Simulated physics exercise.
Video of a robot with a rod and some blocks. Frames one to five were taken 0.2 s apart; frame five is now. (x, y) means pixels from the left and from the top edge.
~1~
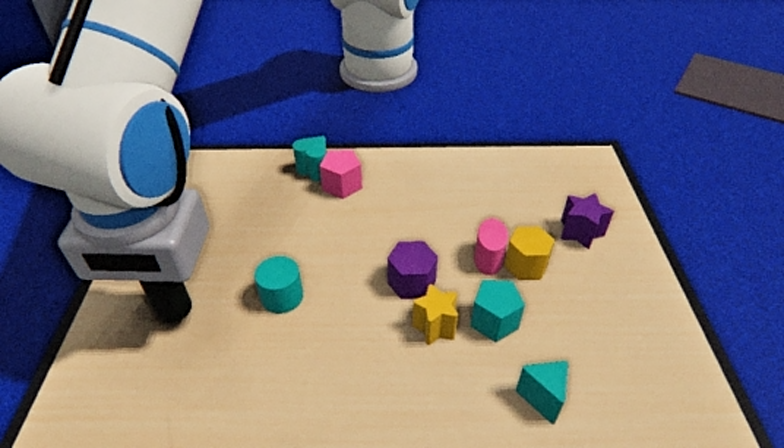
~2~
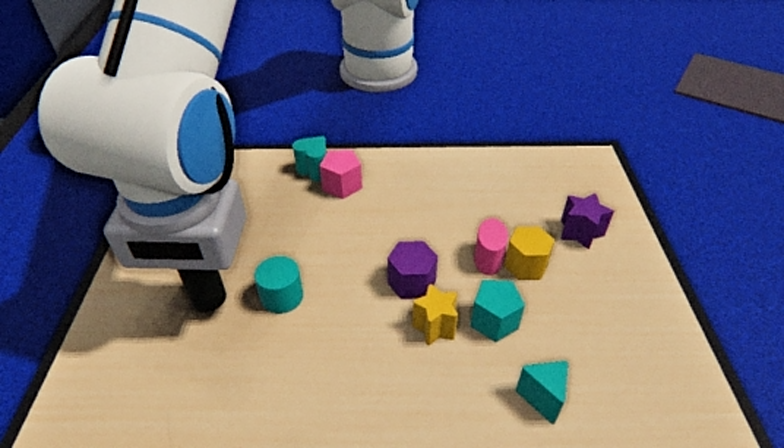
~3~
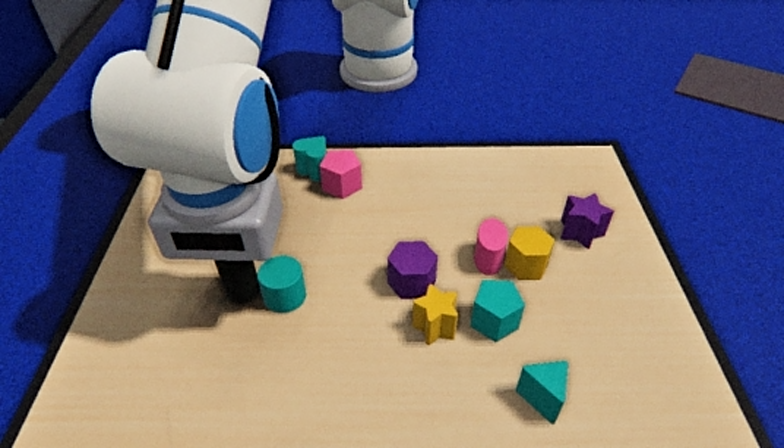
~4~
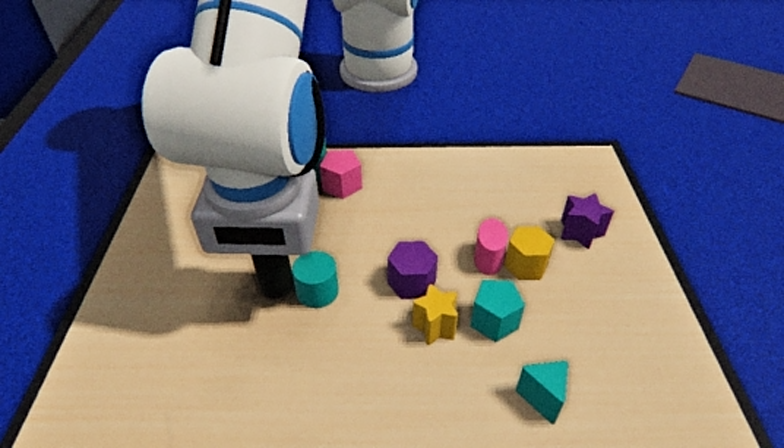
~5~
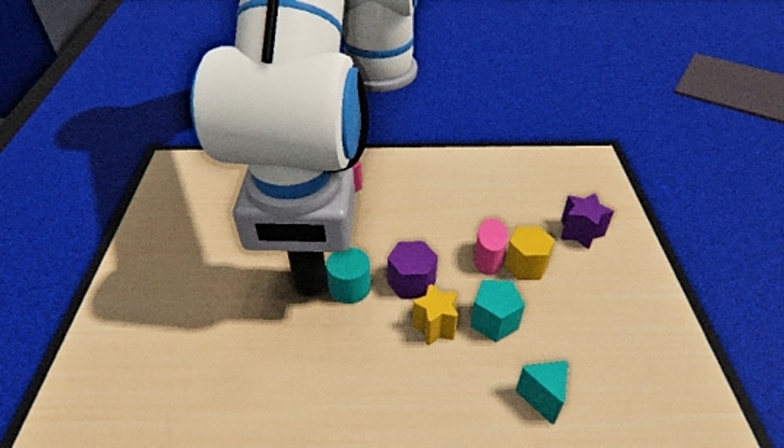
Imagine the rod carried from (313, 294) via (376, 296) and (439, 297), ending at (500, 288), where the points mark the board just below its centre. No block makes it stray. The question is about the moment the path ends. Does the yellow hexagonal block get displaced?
It seems not.
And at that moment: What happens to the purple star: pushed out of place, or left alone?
That block stands still.
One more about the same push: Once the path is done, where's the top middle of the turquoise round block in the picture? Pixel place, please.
My best guess is (416, 243).
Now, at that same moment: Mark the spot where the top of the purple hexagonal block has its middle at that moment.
I'd place it at (459, 239), taking the centre of its top.
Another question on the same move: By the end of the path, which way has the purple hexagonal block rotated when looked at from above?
Its spin: Clockwise.
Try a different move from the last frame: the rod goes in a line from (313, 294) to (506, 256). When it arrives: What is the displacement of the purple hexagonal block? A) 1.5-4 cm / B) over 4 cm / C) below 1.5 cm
The answer is B.
What follows on the original path. One third of the way, rod at (376, 285); turquoise round block at (403, 250); purple hexagonal block at (449, 247), turned 45° clockwise.
Two thirds of the way, rod at (441, 286); turquoise round block at (416, 243); purple hexagonal block at (459, 239), turned 85° clockwise; yellow star at (444, 304), turned 30° clockwise.
At the end, rod at (502, 277); turquoise round block at (416, 243); purple hexagonal block at (459, 239), turned 85° clockwise; yellow star at (444, 304), turned 30° clockwise; yellow hexagonal block still; purple star still.
